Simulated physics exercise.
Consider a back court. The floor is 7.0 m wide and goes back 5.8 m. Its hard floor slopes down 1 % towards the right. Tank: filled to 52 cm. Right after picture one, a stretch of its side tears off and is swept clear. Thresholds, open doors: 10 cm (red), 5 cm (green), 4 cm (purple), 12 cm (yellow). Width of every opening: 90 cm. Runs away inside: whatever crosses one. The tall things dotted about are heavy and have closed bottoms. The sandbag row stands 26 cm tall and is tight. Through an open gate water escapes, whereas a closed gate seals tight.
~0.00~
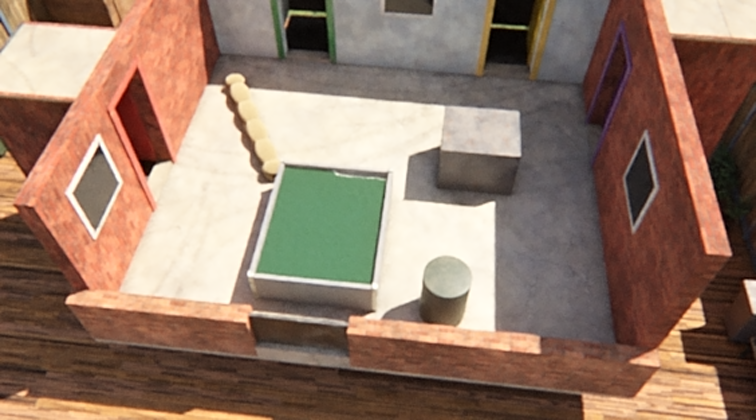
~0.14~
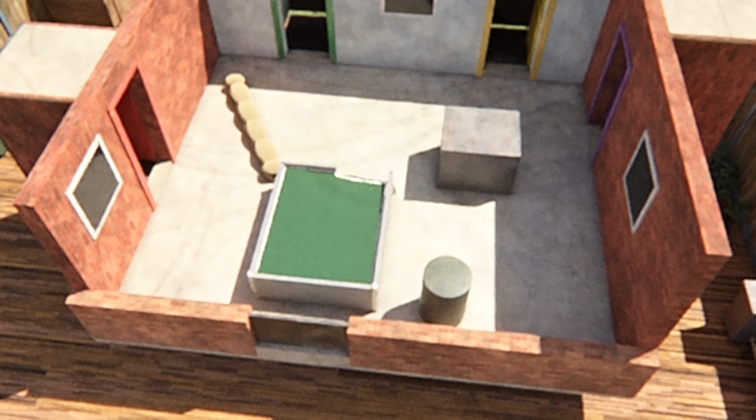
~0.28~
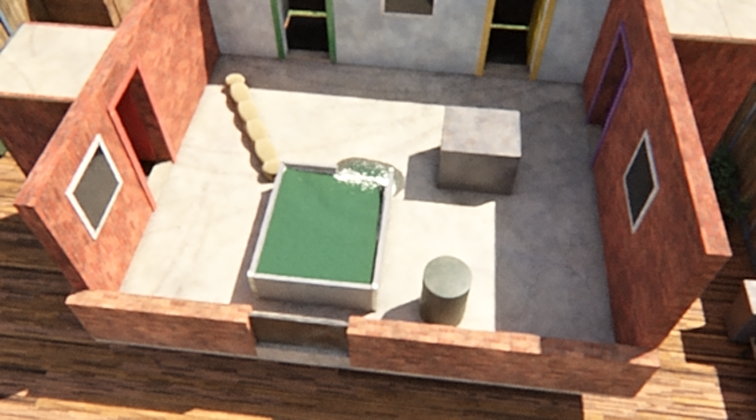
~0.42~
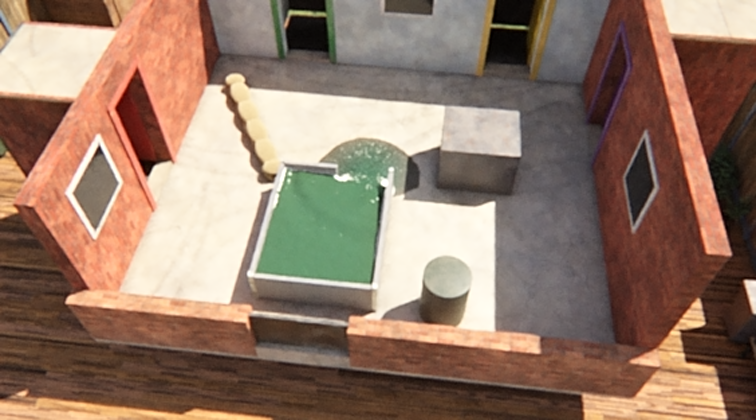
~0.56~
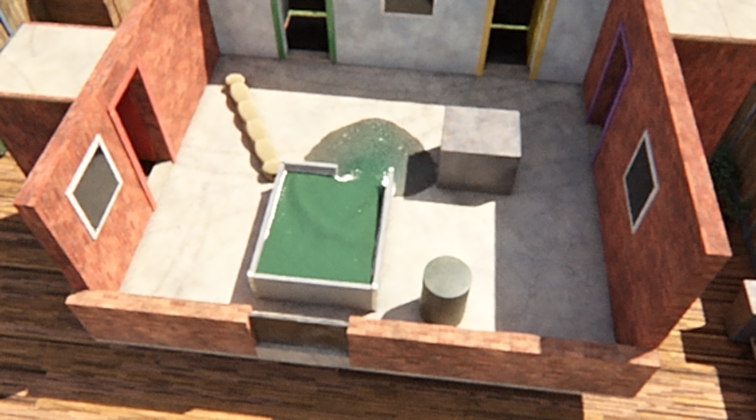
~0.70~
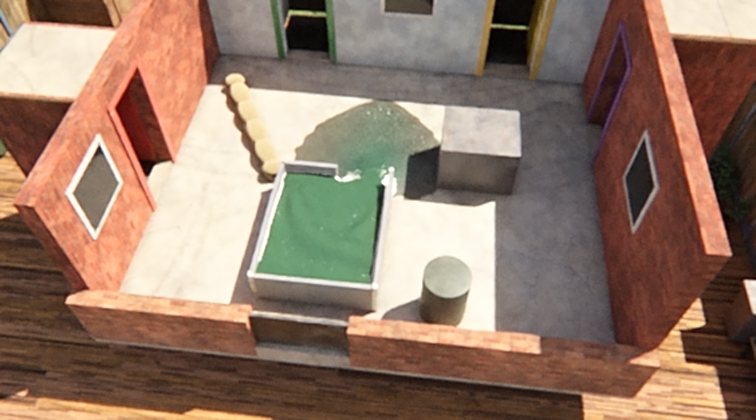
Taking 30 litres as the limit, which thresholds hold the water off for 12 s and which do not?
In the end at the red door the inflow will be within bounds, at the green door the inflow will be out of bounds, at the purple door the inflow will be out of bounds, at the yellow door the inflow will be within bounds.
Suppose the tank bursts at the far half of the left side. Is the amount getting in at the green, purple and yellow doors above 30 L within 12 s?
The green door comes out less than that, the purple door less than that and the yellow door less than that.
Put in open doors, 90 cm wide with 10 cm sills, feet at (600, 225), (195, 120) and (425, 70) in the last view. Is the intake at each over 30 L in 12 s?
Less, less, more.
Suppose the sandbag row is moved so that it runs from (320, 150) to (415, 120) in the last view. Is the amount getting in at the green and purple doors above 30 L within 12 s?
Green within the limit, purple exceeded.
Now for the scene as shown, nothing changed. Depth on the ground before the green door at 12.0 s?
Close to 4.0 cm of depth.
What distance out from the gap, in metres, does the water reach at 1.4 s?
Roughly 3.4 m.
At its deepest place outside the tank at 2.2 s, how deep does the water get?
27 cm or so.
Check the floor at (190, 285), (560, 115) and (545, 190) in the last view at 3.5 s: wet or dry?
Status of the three spots: Free of it, inundated, free of it.
After 1.4 s water covers 20 % of the floor and is deepest (30 cm) near (364, 190); red door not reached, green door not reached, purple door not reached, yellow door not reached.
After 2.2 s water covers 30 % of the floor and is deepest (27 cm) near (440, 74); red door not reached, green door 11 cm at the sill, 2 L in, purple door not reached, yellow door 11 cm at the sill, 0 L in.
After 3.5 s water covers 35 % of the floor and is deepest (20 cm) near (582, 86); red door not reached, green door 10 cm at the sill, 26 L in, purple door 4 cm at the sill, 0 L in, yellow door 10 cm at the sill, 1 L in.
After 7.0 s water covers 65 % of the floor and is deepest (14 cm) near (585, 112); red door 1 cm at the sill, 0 L in, green door 7 cm at the sill, 44 L in, purple door 7 cm at the sill, 23 L in, yellow door 7 cm at the sill, 1 L in.
After 12.0 s water covers 85 % of the floor and is deepest (9 cm) near (574, 98); red door 1 cm at the sill, 0 L in, green door 4 cm at the sill, 55 L in, purple door 8 cm at the sill, 65 L in, yellow door 6 cm at the sill, 1 L in.
